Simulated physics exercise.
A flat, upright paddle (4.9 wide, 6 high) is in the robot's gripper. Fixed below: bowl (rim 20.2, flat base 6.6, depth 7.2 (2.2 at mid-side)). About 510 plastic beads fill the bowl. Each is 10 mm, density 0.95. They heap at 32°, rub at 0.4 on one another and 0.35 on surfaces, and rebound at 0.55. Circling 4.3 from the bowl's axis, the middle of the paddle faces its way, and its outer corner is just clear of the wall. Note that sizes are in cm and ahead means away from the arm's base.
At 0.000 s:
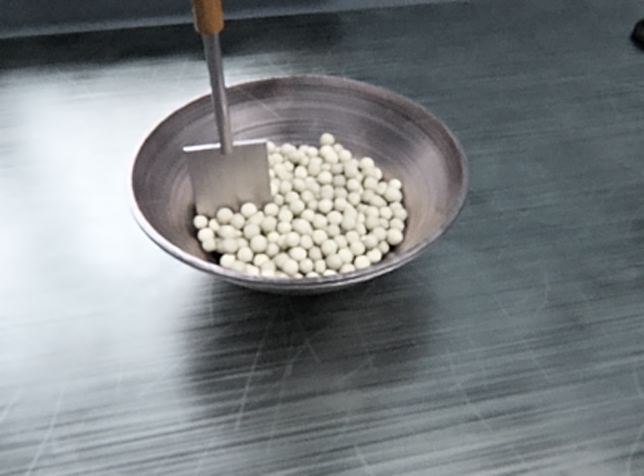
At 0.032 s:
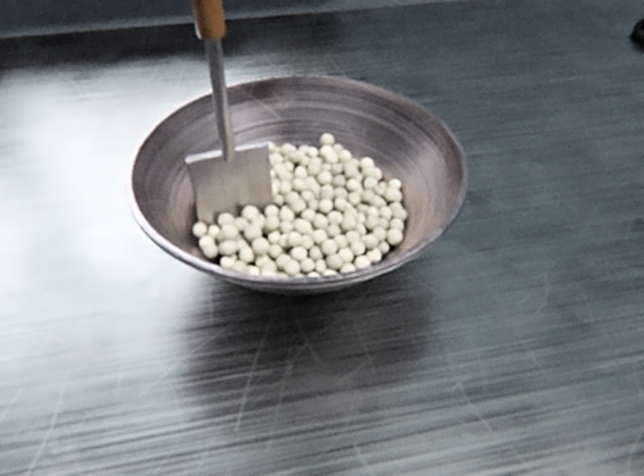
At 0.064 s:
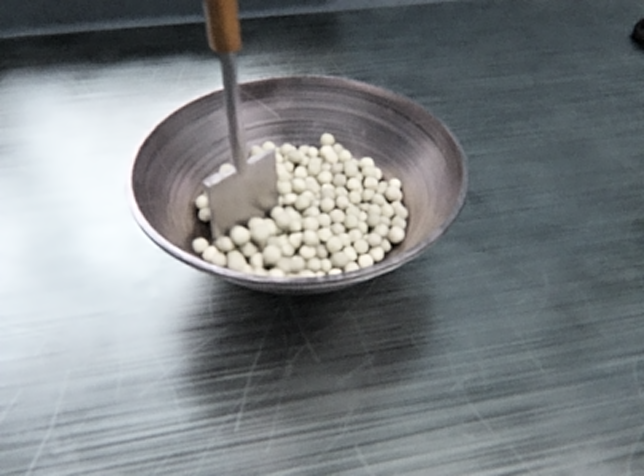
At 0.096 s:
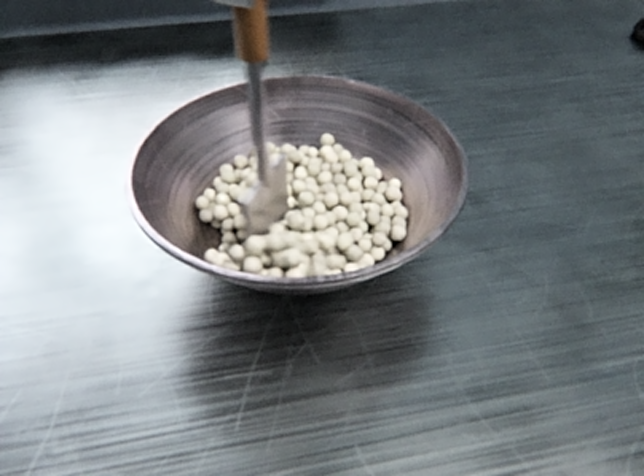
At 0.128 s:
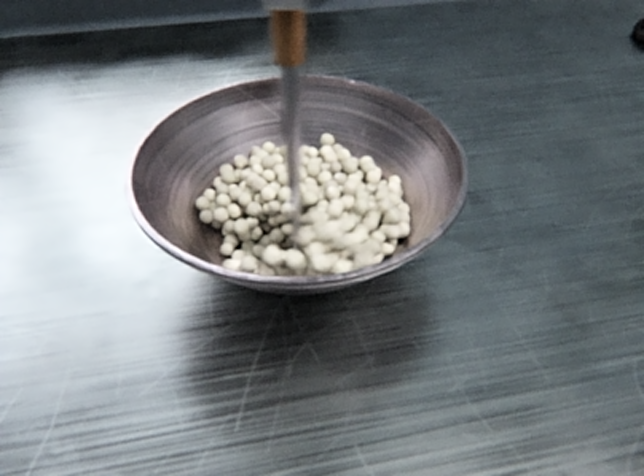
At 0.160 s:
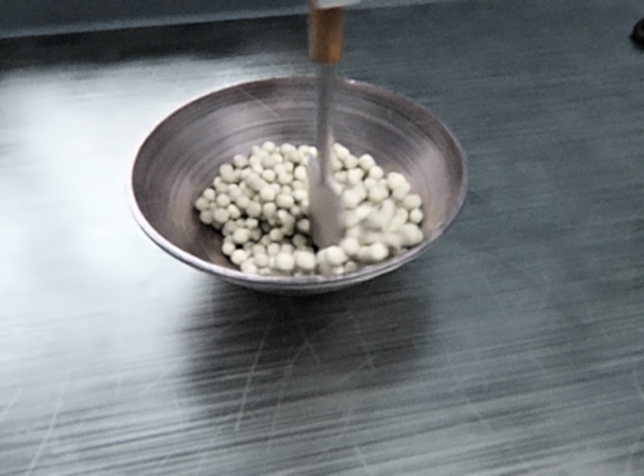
At first, a flat metal paddle with a wooden handle stands at the left side of a shallow dark bowl of pale beads. It then sweeps through them toward the right, turning edge-on as it goes, and pushes beads ahead of it into the right side while the bowl stays still.
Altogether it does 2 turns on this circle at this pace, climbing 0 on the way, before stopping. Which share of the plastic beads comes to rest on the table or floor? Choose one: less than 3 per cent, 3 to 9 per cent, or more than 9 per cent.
The share is more than 9 per cent.
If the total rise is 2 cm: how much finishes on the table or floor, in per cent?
I'd put it at about 5 per cent.
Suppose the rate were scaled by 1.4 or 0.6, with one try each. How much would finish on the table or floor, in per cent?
Roughly 40 and 0 per cent.
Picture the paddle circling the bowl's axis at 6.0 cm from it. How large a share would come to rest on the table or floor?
In that case roughly 0 per cent.
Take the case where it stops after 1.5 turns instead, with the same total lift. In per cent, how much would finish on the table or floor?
I'd reckon near 15 per cent.
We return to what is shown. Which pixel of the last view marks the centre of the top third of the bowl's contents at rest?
Roughly at pixel (248, 228).
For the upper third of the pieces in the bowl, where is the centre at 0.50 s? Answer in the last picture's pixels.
Somewhere around (206, 186) in the last view.
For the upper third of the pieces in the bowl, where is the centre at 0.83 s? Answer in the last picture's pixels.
Close to pixel (342, 146).
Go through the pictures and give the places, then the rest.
In the first picture, the paddle neck at (223, 123), 0° round; upper third of the load around (301, 202), from x 200 to 400, top at y 140; 514 in the bowl.
In the second picture, the paddle neck at (225, 129), 9° round; upper third of the load around (299, 205), from x 200 to 400, top at y 140.
In the third picture, the paddle neck at (238, 143), 32° round; upper third of the load around (301, 210), from x 200 to 400, top at y 140.
In the fourth picture, the paddle neck at (262, 154), 55° round; upper third of the load around (310, 215), from x 205 to 400, top at y 140.
In the fifth picture, the paddle neck at (293, 158), 78° round; upper third of the load around (329, 218), from x 205 to 400, top at y 140.
In the sixth picture, the paddle neck at (325, 155), 101° round; upper third of the load around (352, 213), from x 205 to 415, top at y 140; 514 in the bowl.
After 0.50 s, 343° round, highest piece 9 above the table; 462 in the bowl, 38 on the table or floor, 14 in flight or on the tool.
After 0.83 s, 225° round, highest piece 9 above the table; 442 in the bowl, 67 on the table or floor, 5 in flight or on the tool.
After 1.20 s, 0° round, highest piece 8 above the table; 428 in the bowl, 86 on the table or floor.
After 1.90 s, 0° round, highest piece 7 above the table; 427 in the bowl, 87 on the table or floor.
In the end, 427 in the bowl, 87 on the table or floor. That is 17 % on the table or floor.
